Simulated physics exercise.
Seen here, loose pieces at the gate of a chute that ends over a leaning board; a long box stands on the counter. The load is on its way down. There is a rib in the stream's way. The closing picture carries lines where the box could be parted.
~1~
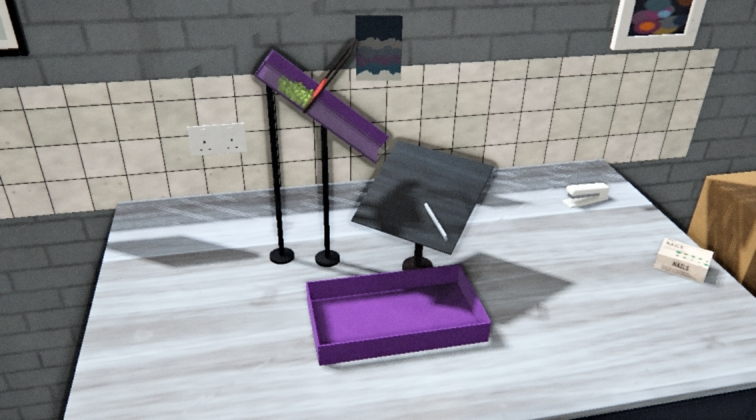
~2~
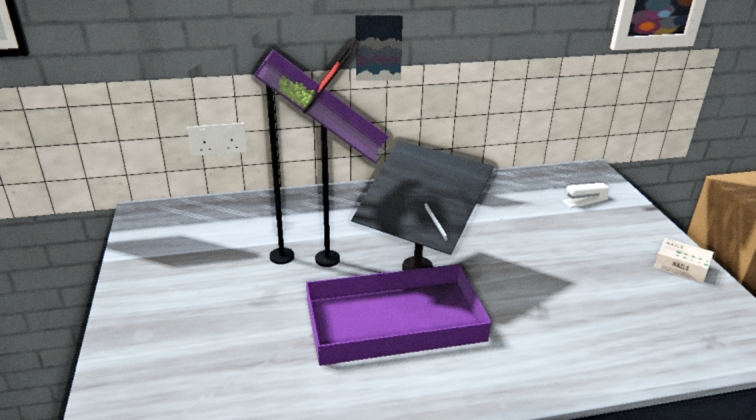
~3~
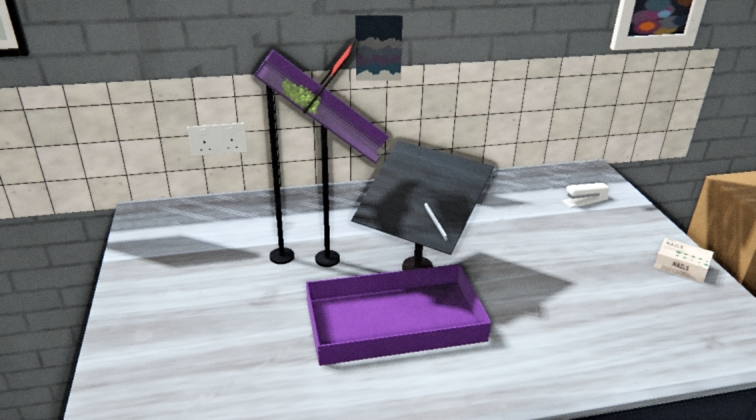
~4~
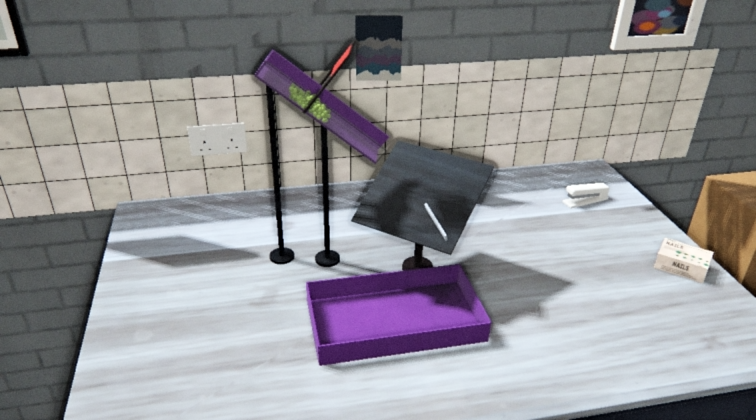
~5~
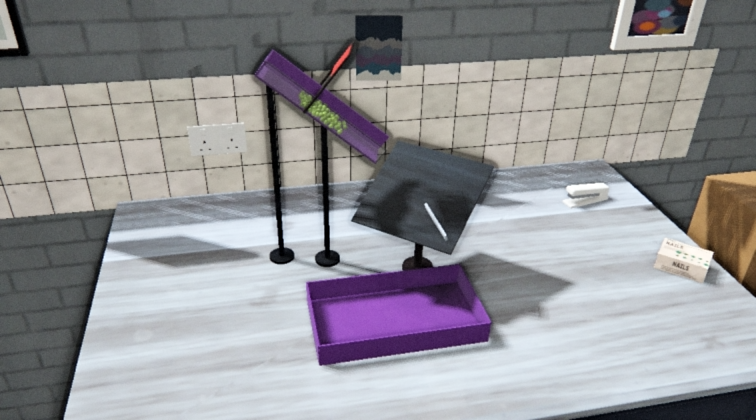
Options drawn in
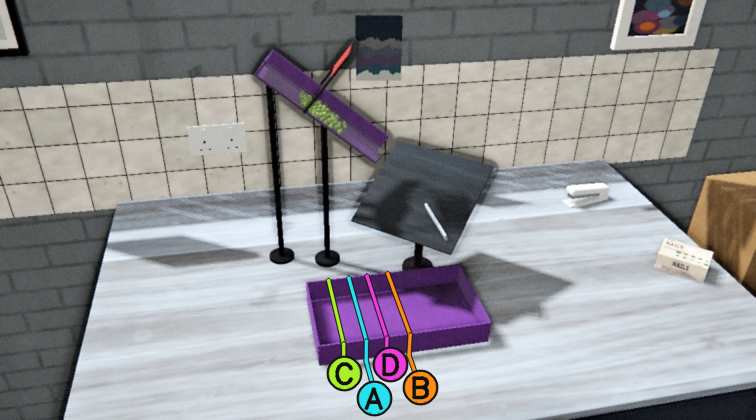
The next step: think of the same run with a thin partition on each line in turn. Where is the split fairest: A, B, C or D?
Choose B.
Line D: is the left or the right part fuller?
The right side.
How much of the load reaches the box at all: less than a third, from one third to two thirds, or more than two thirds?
More than two thirds.
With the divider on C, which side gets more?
Right.
On the marked copy, line A crosses the front rim at (366, 340); line B crosses the front rim at (409, 334); line C crosses the front rim at (343, 343); line D crosses the front rim at (386, 337).
For line A, of what is caught, a stray few on the left of the divider, nearly all on the right.
For line B, of what is caught, about a third on the left of the divider, about two thirds on the right.
For line C, of what is caught, none on the left of the divider, all on the right.
For line D, of what is caught, a small part on the left of the divider, nearly all on the right.
